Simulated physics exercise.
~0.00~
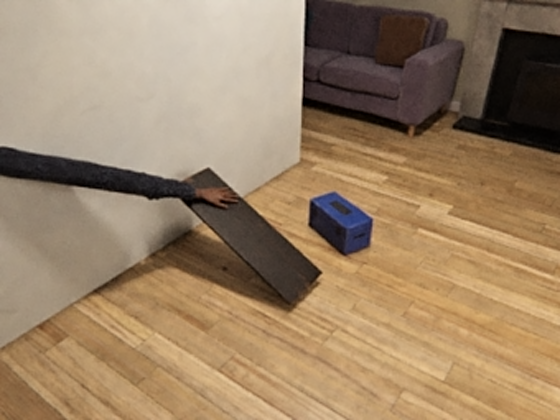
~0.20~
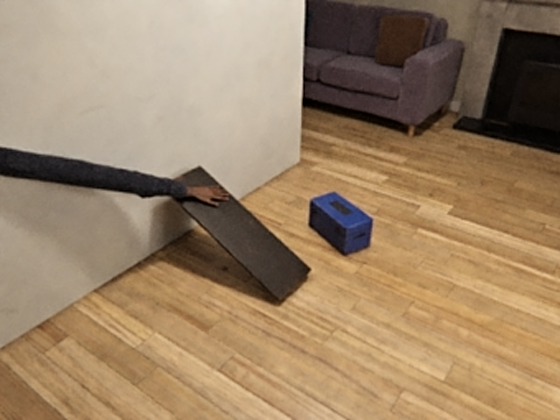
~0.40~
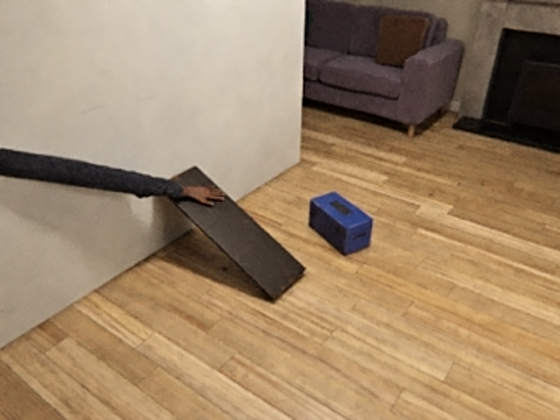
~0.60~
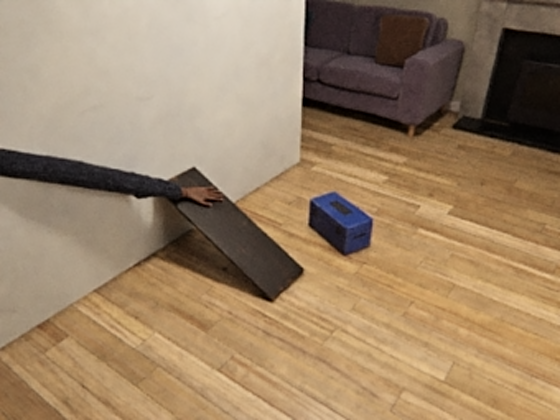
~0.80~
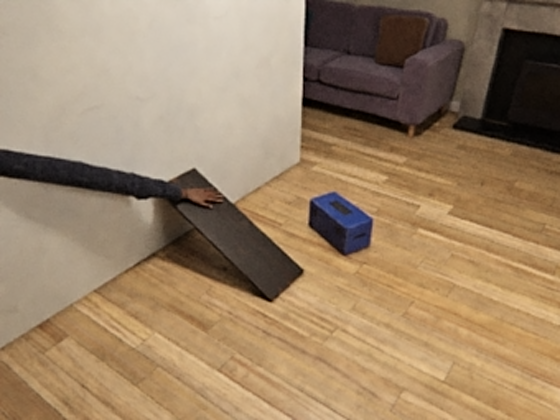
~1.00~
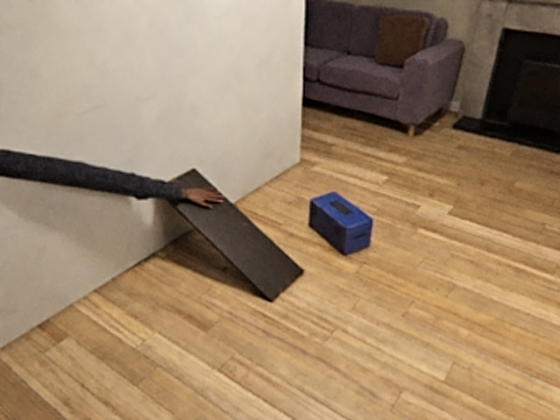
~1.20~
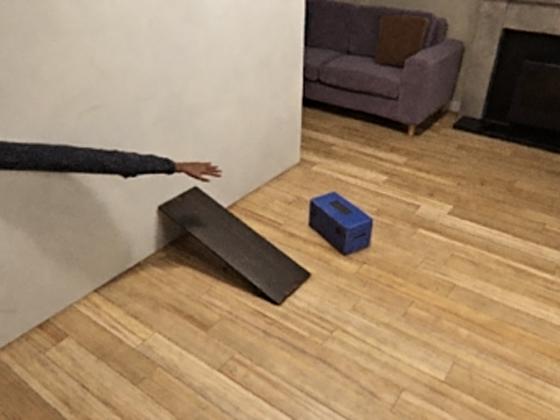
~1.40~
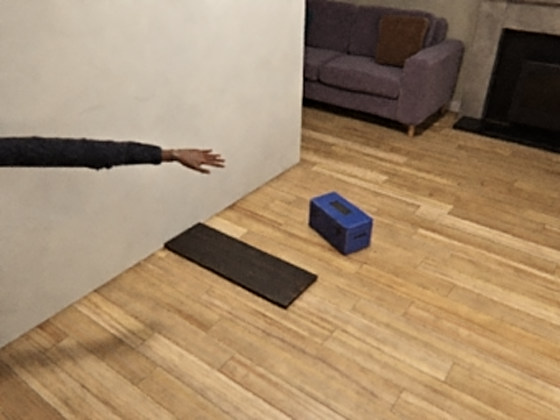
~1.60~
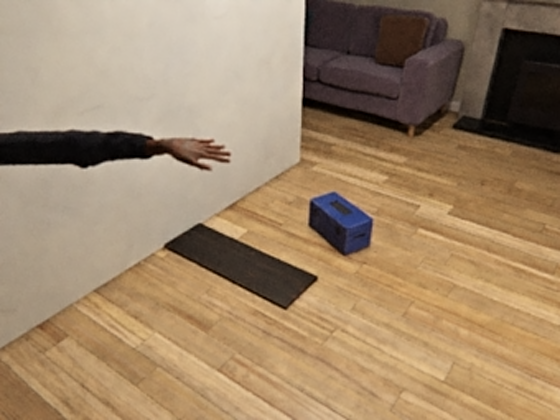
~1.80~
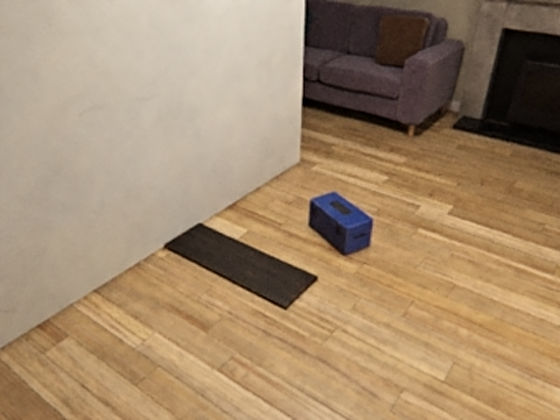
An arm in a dark sleeve leaned a black board against a pale wall, shifting it slightly left, then let go and drew back. The board slid down until it lay flat on the wooden floor, while the blue toolbox nearby stayed put.
